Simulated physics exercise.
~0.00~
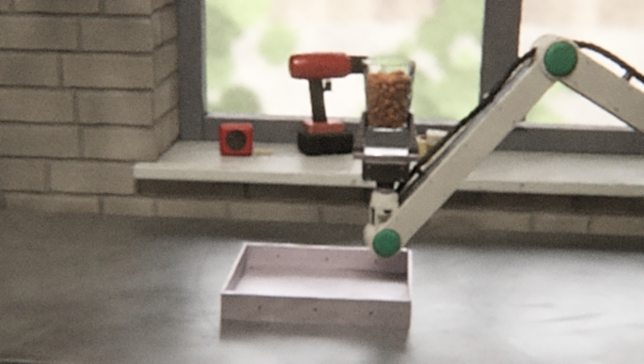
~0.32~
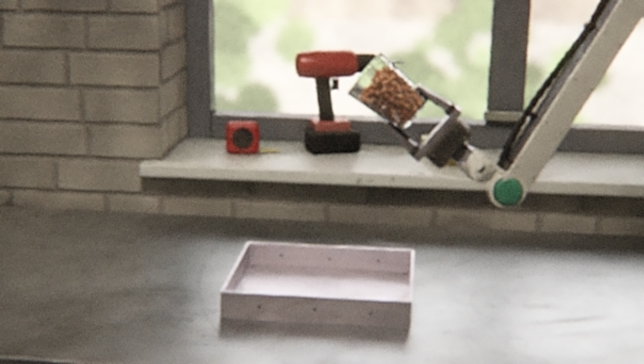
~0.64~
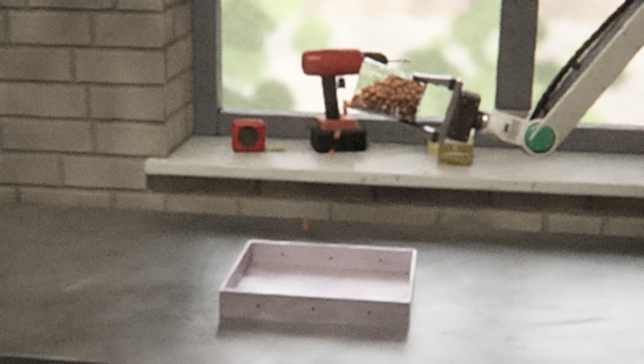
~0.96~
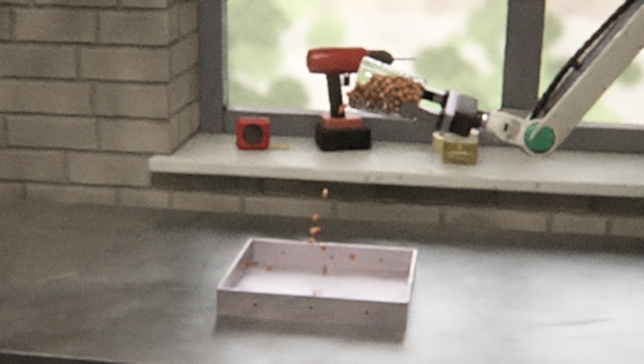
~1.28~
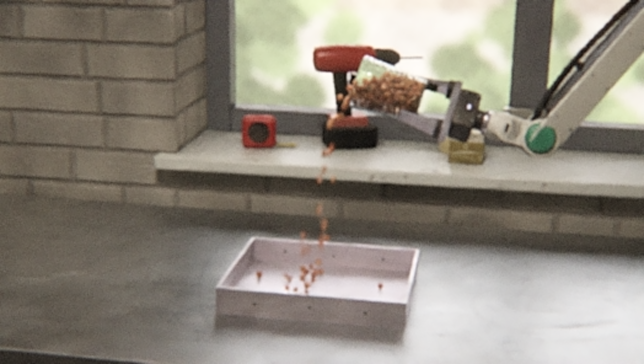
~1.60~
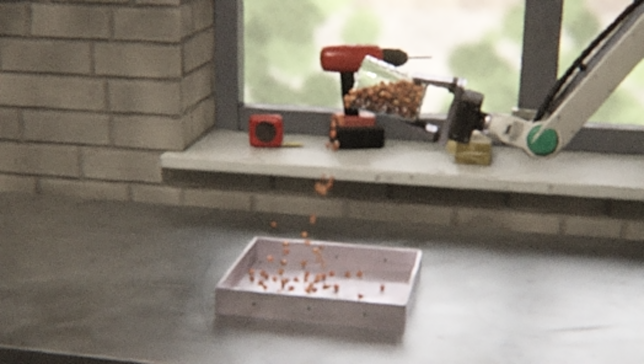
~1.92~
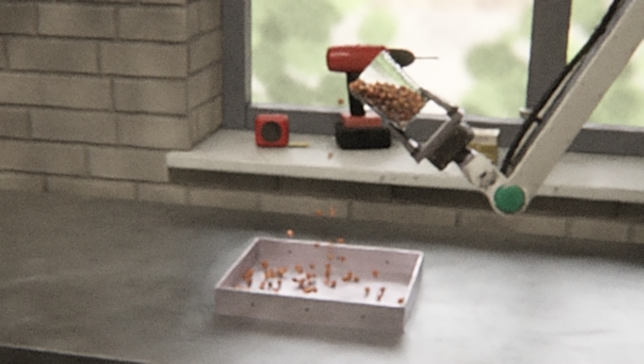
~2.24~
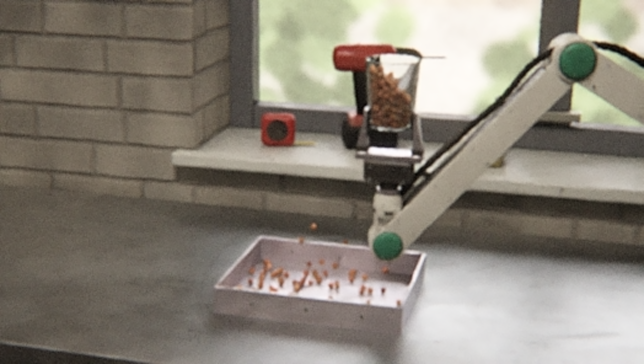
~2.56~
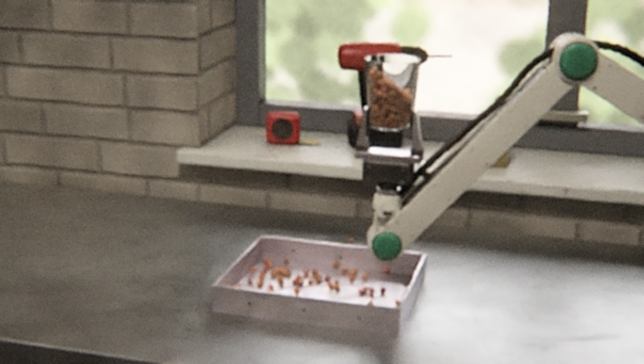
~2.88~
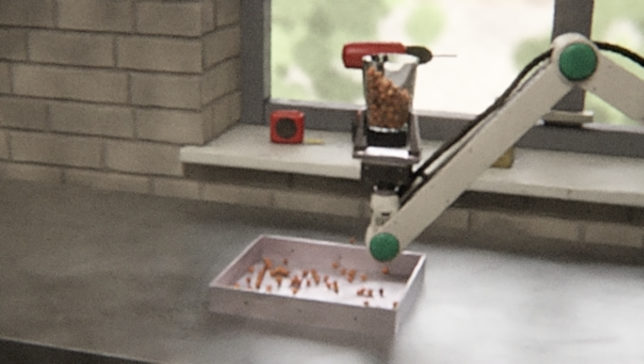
A pale robot arm with green joints holds a clear cup of orange-brown beads above a grey table, seen from the front, with a brick wall at left and a window behind. A red drill and a small red tape measure sit on the sill, and a shallow, pale pinkish tray rests on the table. The arm tips the cup to the left until it lies nearly on its side, and beads trickle down into the tray, scattering across its floor. The arm then swings the cup upright again, and the stream stops. Finally the cup stays upright, still holding most of its beads, above the thinly sprinkled tray.
